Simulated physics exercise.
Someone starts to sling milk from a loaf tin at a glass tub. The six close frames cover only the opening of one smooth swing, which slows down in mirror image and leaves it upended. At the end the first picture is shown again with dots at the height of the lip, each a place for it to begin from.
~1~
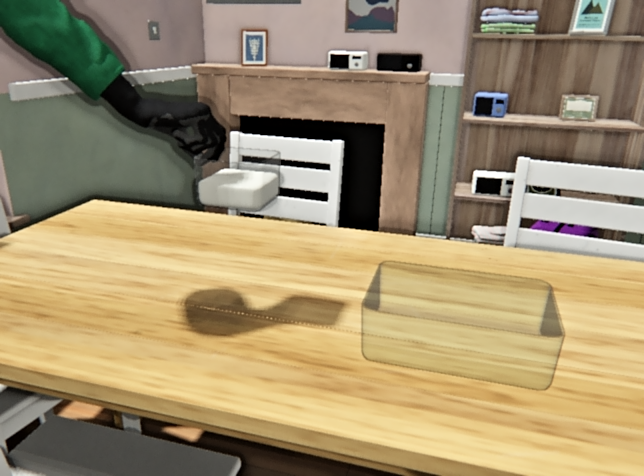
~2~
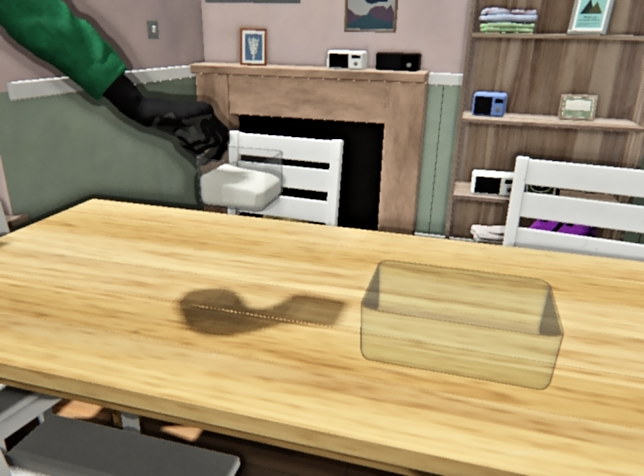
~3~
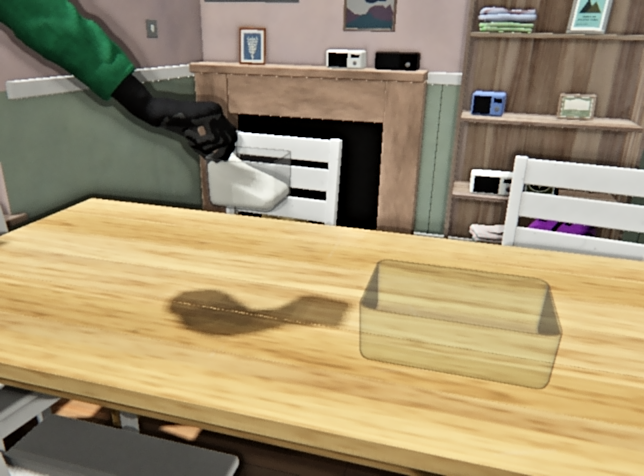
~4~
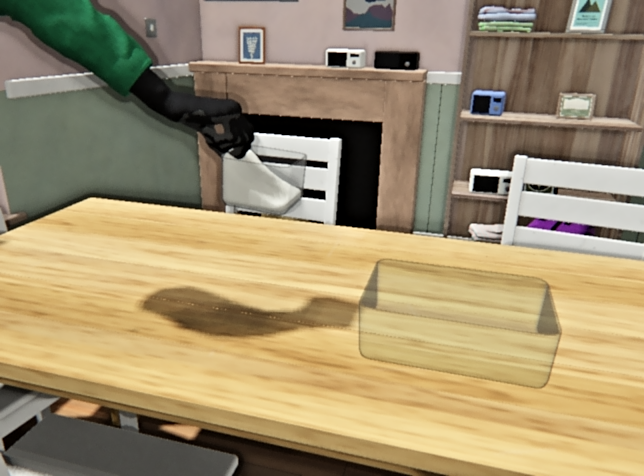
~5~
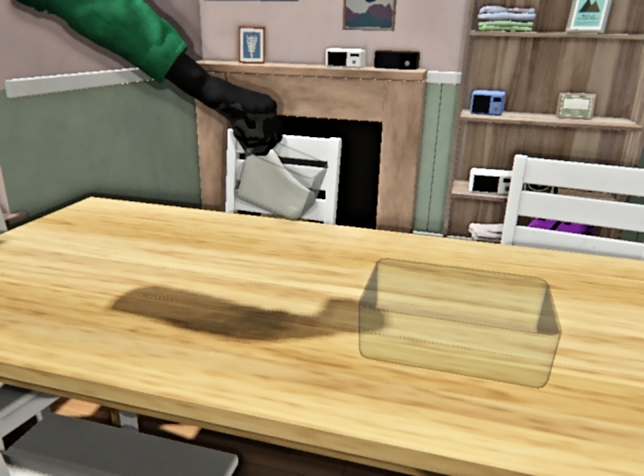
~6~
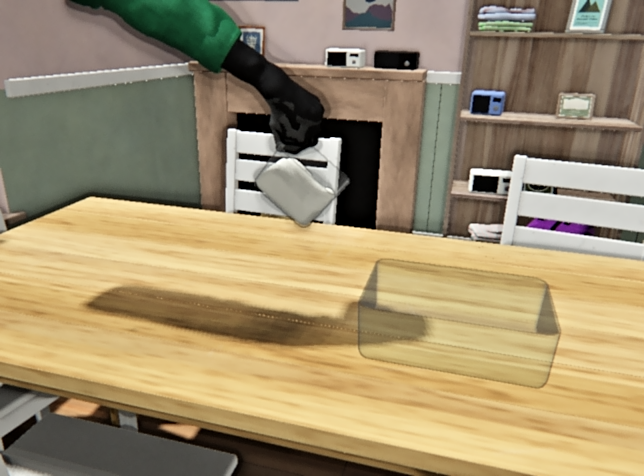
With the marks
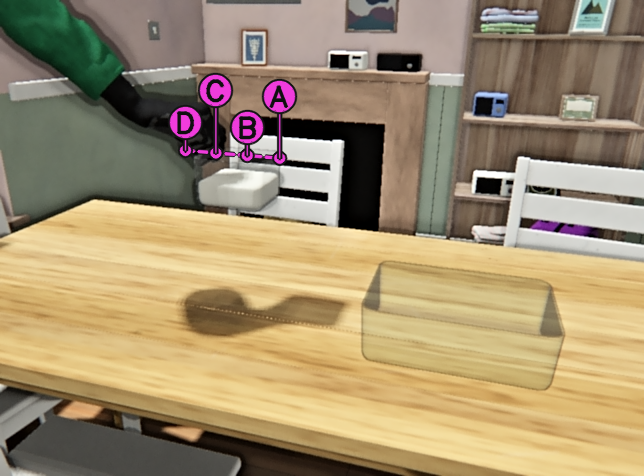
In a room with a fireplace and wooden shelves, a steady view looks slightly down across a pale wooden table with white chairs around it. A clear, empty glass tub sits right of centre on the table, while a black hand on a green-sleeved arm holds a see-through tin of white milk at upper left. The hand moves rightward, slowly at first, tilting the tin progressively to the right as its shadow shifts and stretches across the tabletop.
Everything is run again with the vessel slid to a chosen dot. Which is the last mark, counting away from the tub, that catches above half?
I would pick spot C.
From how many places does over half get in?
Three.
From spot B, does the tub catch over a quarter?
Yes.
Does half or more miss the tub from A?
No, that is safe.
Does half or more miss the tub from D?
Yes.
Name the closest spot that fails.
Here it is spot D.
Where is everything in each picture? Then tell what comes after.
Upright, lip at (270, 157); tub from (361, 355) to (551, 388); nothing has left yet, in the first frame.
Upright, lip at (272, 156); nothing has left yet, in the second frame.
Upright, lip at (281, 157); nothing has left yet, in the third frame.
Tipped about 4°, lip at (298, 160); nothing has left yet, in the fourth frame.
Tipped about 18°, lip at (320, 170); nothing has left yet, in the fifth frame.
Tipped about 38°, lip at (343, 187); nothing has left yet, in the sixth frame.
On the marked copy, A at (279, 158); B at (247, 155); C at (215, 152); D at (185, 150).
If A is chosen, about 90 % lands in the tub, 4 % falls short and 7 % goes beside or beyond.
If B is chosen, about 79 % lands in the tub, 7 % falls short and 14 % goes beside or beyond.
If C is chosen, about 73 % lands in the tub, 17 % falls short and 10 % goes beside or beyond.
If D is chosen, about 35 % lands in the tub, 57 % falls short and 8 % goes beside or beyond.
